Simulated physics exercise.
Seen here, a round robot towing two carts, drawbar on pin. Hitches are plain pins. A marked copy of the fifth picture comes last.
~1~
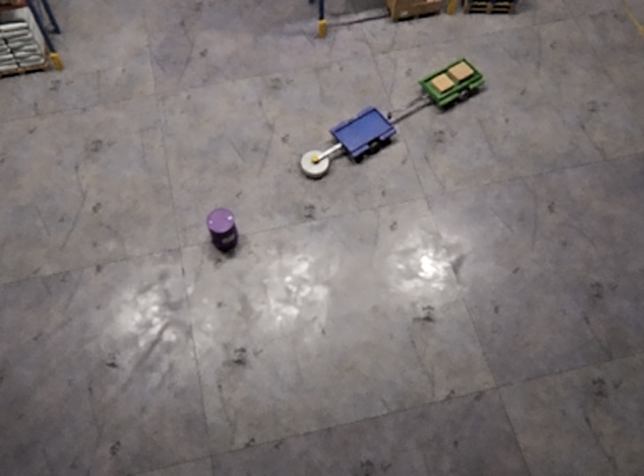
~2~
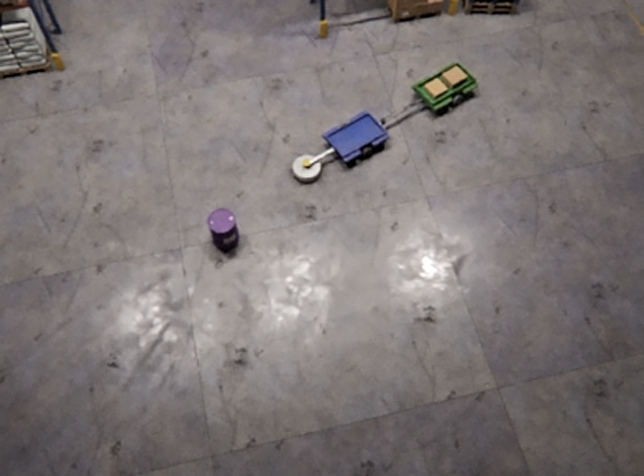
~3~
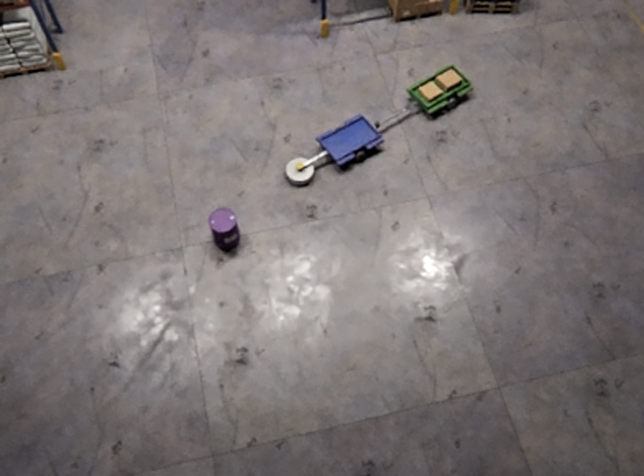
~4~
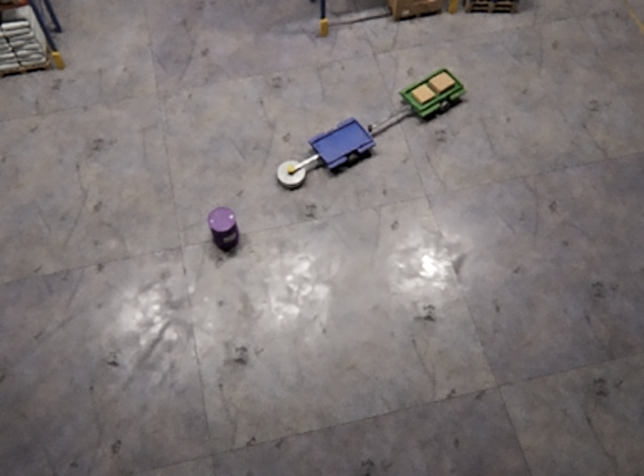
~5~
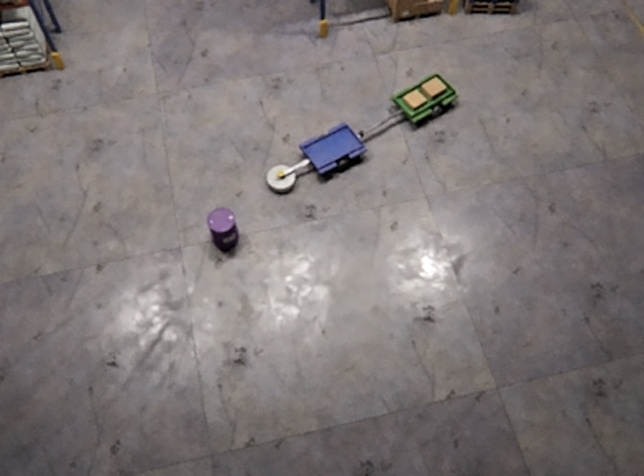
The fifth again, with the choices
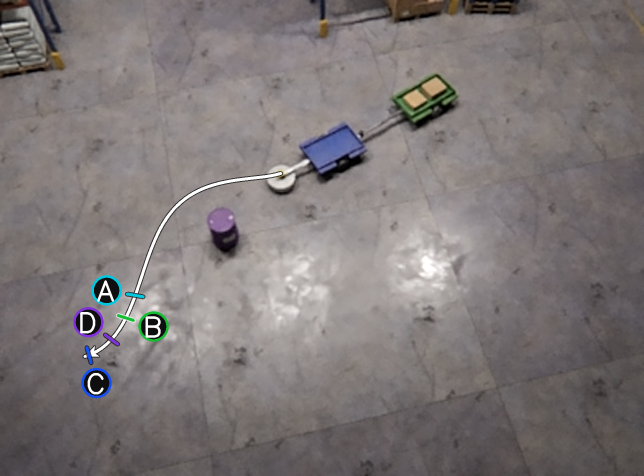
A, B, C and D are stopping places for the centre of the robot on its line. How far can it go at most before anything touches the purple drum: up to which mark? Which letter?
B is the last safe stop.
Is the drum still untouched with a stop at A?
Yes.
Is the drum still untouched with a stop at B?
For that mark, yes.
On the marked copy, A at (135, 295); B at (126, 318); C at (89, 355); D at (111, 340); the route from (281, 173) via (159, 230) to (85, 357).
Following B. Soon after the start, robot (201, 194), last cart (364, 130).
Later, robot (152, 254), last cart (298, 154).
In the end, robot (128, 321), last cart (245, 182); nothing has been touched.
As for the rest, A is safe but short; C is too far, the drum has been hit; D is too far, the drum has been hit.
